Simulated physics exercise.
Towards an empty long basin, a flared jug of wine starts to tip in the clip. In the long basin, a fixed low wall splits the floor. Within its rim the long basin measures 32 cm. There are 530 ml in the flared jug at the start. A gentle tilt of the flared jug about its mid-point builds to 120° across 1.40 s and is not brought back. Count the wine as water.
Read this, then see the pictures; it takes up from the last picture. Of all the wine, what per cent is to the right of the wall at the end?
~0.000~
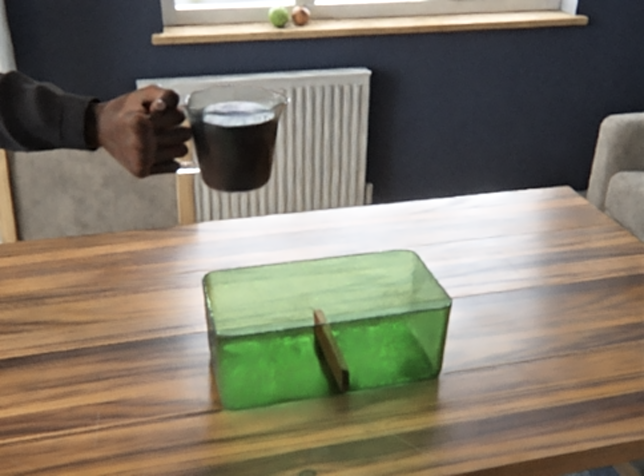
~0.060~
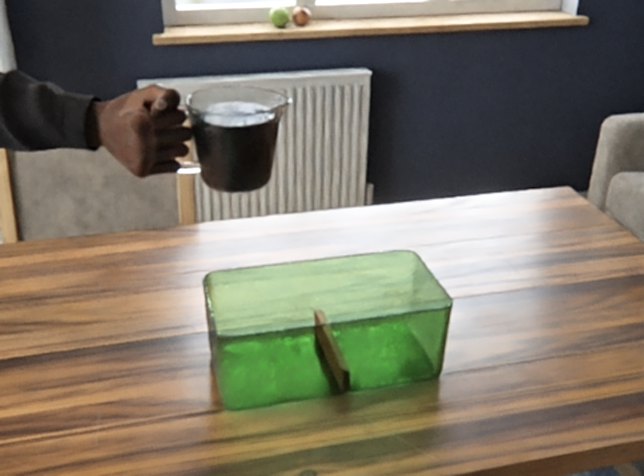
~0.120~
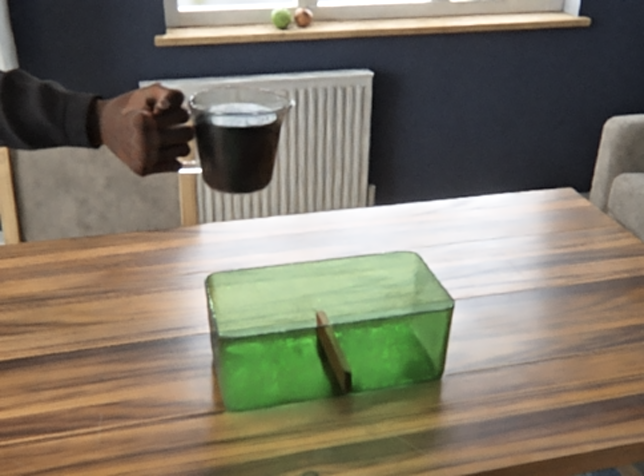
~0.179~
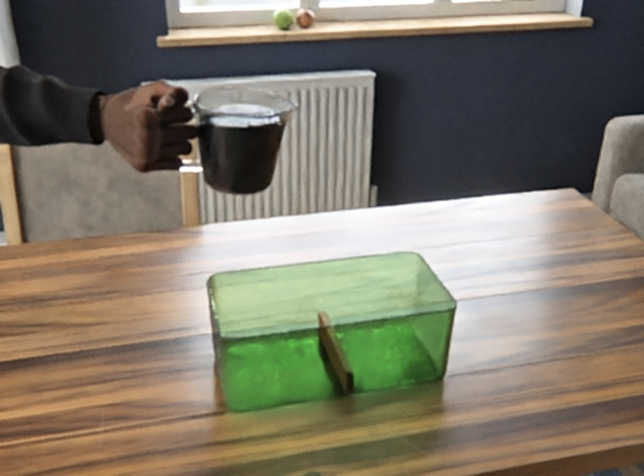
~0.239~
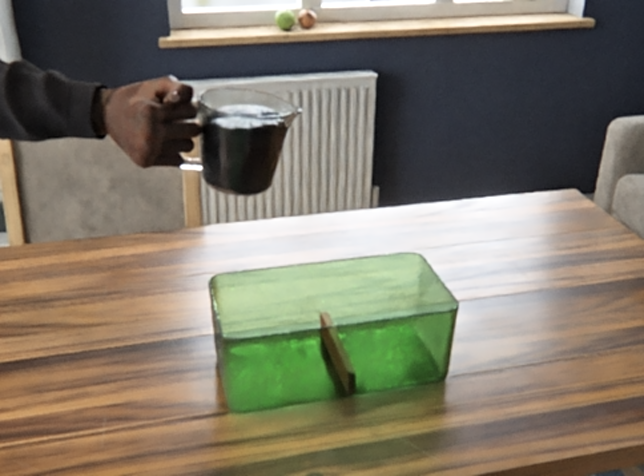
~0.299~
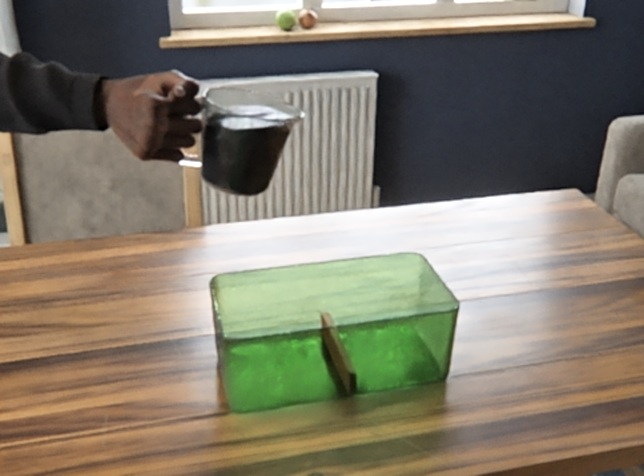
I would say 76 percent.
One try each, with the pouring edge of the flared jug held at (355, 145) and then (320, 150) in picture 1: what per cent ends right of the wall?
In order, 85 and 90 per cent.
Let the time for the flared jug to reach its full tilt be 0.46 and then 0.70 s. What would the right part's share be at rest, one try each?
I'd expect close to 35 per cent and then close to 55 per cent.
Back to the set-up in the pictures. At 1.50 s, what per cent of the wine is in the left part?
Reading: Approx. 22 per cent.
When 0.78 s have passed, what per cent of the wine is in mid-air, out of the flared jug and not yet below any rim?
Near 26 per cent of it all.
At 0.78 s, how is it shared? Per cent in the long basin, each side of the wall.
Left: Around 0. Right: Around 7.
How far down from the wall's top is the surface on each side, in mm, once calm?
Left: Roughly 34 mm; right: Roughly 18 mm.
By 0.78 s the tilt is 71° and 66 per cent is still to pour, 0 is left of the wall and 7 right of it.
By 1.13 s the tilt is 109° and 6 per cent is still to pour, 5 is left of the wall and 70 right of it.
By 1.50 s the tilt is 120° and 0 per cent is still to pour, 21 is left of the wall and 76 right of it.
By 1.90 s the tilt is 120° and 0 per cent is still to pour, 21 is left of the wall and 76 right of it.
At rest 21 per cent lies left of the wall, 76 right of it and 2 outside.
